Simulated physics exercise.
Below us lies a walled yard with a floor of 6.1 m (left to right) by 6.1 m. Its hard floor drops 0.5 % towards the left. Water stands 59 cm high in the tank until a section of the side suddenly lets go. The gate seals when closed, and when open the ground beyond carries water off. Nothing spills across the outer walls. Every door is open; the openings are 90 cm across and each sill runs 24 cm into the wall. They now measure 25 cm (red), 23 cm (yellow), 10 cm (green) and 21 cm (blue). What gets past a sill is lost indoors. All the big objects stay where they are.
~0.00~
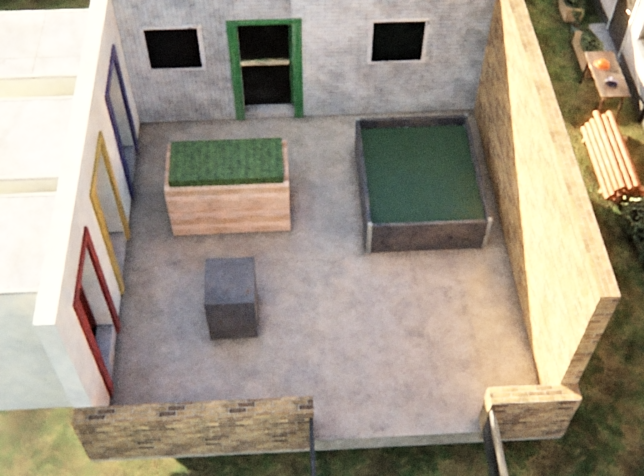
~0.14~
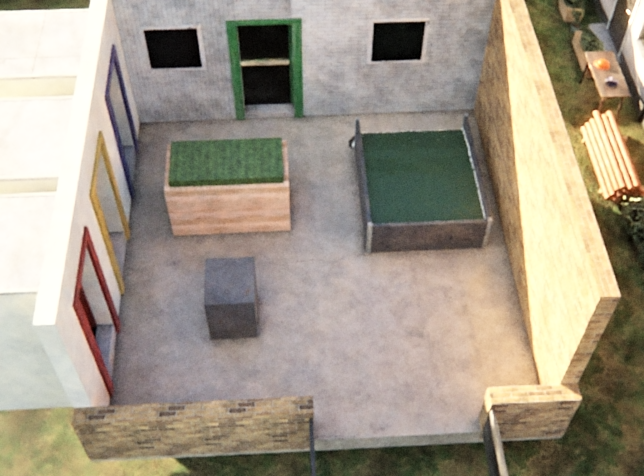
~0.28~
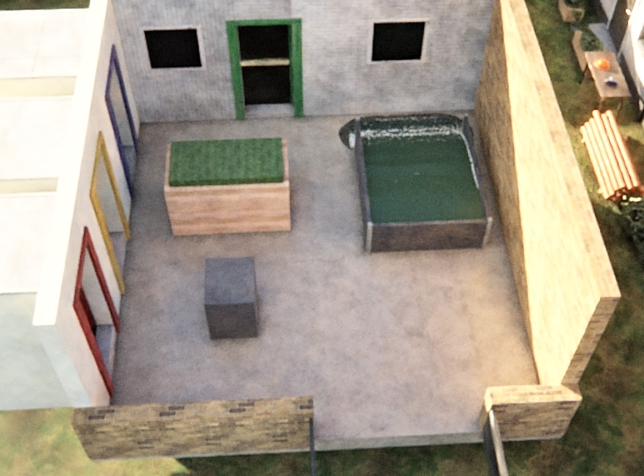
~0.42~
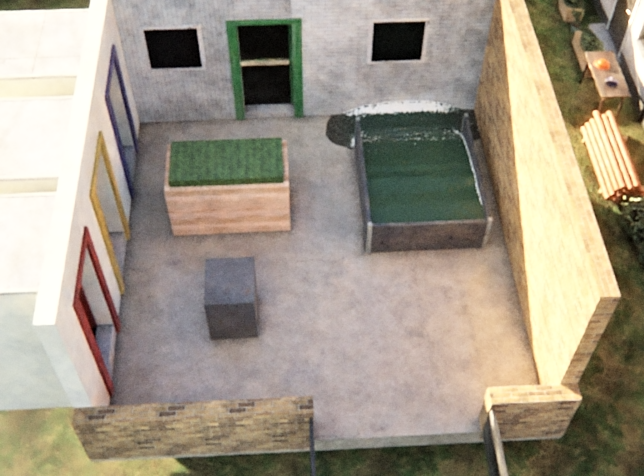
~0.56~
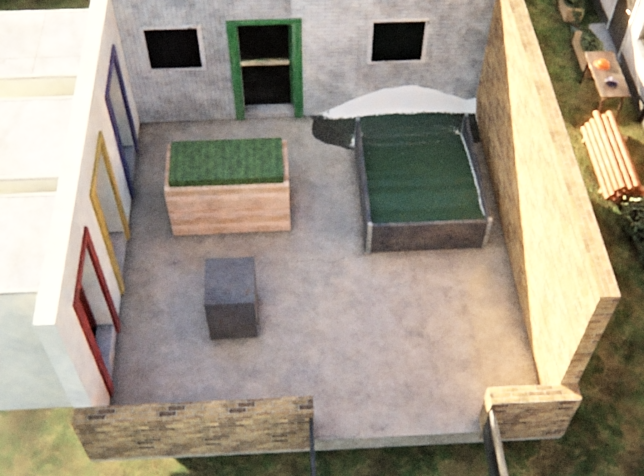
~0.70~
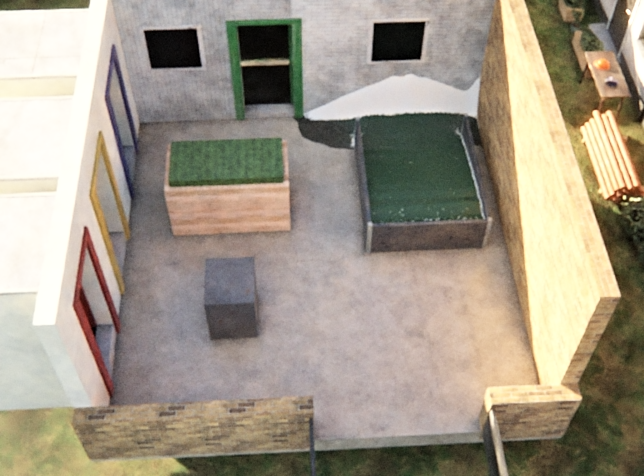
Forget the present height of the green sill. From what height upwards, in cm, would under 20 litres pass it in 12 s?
Some 7 cm above the ground.
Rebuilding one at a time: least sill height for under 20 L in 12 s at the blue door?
About 22 cm at blue.
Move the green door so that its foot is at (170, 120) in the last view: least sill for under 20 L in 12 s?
Roughly 16 cm.
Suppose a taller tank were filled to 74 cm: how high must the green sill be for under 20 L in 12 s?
About 9.5 cm.
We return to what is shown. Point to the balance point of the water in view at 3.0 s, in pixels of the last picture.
Near (369, 175).
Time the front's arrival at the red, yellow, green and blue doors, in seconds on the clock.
Arrival: Red 4.0 s, yellow 3.0 s, green 0.9 s, blue 2.2 s.
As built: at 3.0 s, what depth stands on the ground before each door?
Depths in cm: Red 0, yellow 2, green 10, blue 28.
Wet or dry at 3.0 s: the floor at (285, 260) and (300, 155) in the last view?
In that order: Still dry, flooded.
After 1.4 s water covers 10 % of the floor, deepest (52 cm) near (467, 115); 9 cm at the green door, 0 litres in over its 10 cm sill.
After 3.0 s water covers 35 % of the floor, deepest (31 cm) near (134, 180); 10 cm at the green door, 1 litre in over its 10 cm sill.
After 12.0 s water covers 95 % of the floor, deepest (12 cm) near (107, 435); 8 cm at the green door, 5 litres in over its 10 cm sill.
At the green door as built, the water arrived by 1.0 s and peaked near 11 cm at 2.4 s.
Run again over the same 12 s with other heights there, 32 litres in over 6 cm, 11 litres over 8.5 cm. The limit of 20 litres is kept from about 7 cm up.
